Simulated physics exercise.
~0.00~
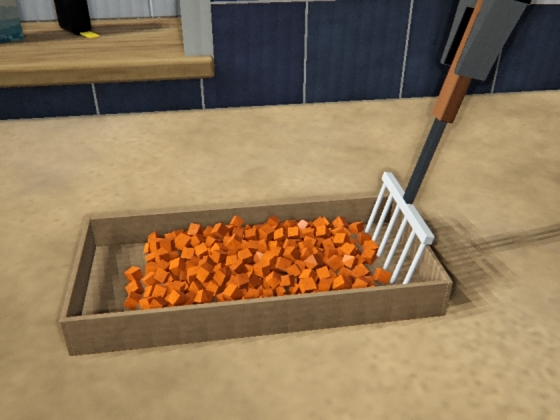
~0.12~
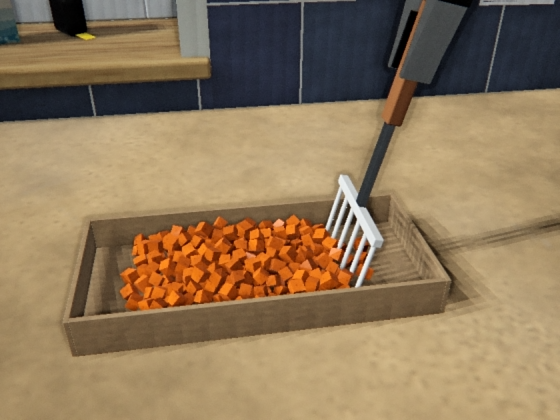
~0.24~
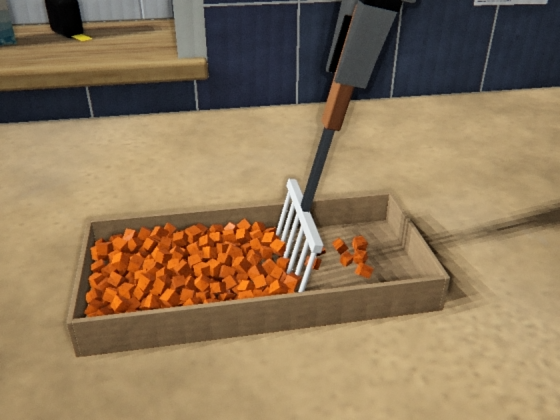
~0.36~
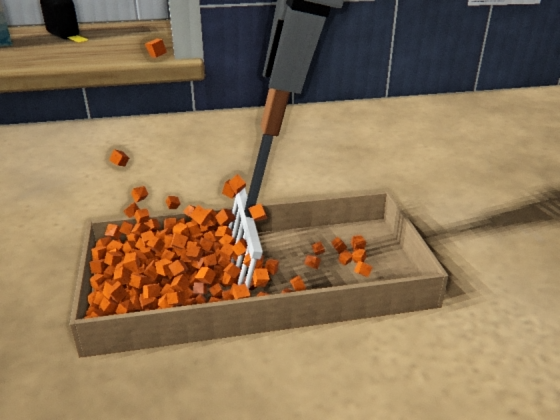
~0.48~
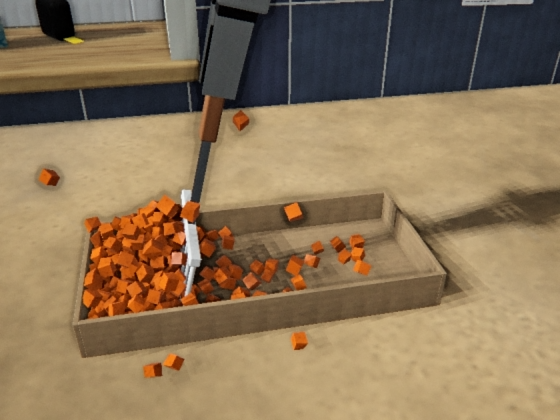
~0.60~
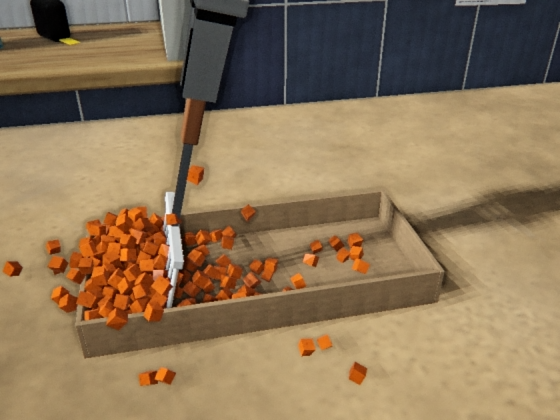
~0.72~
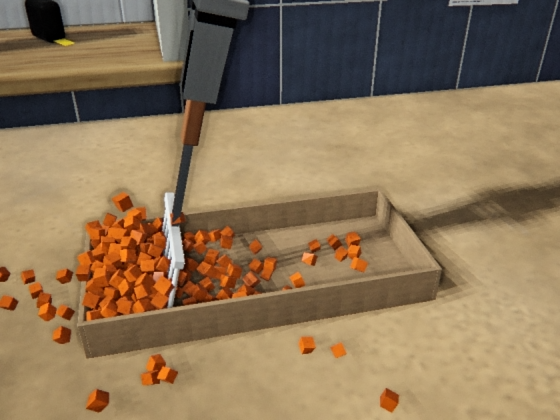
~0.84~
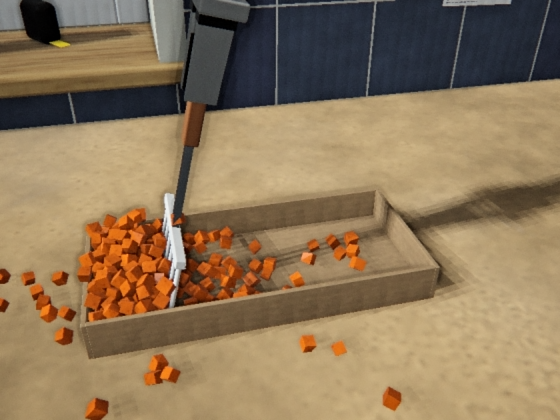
The clip shows a robotic arm pushing a white comb leftward through orange vegetable dice in a wooden trough, heaping them at the left end as several fly out. The comb stops, leaving most dice in the trough and some scattered on the table around it.
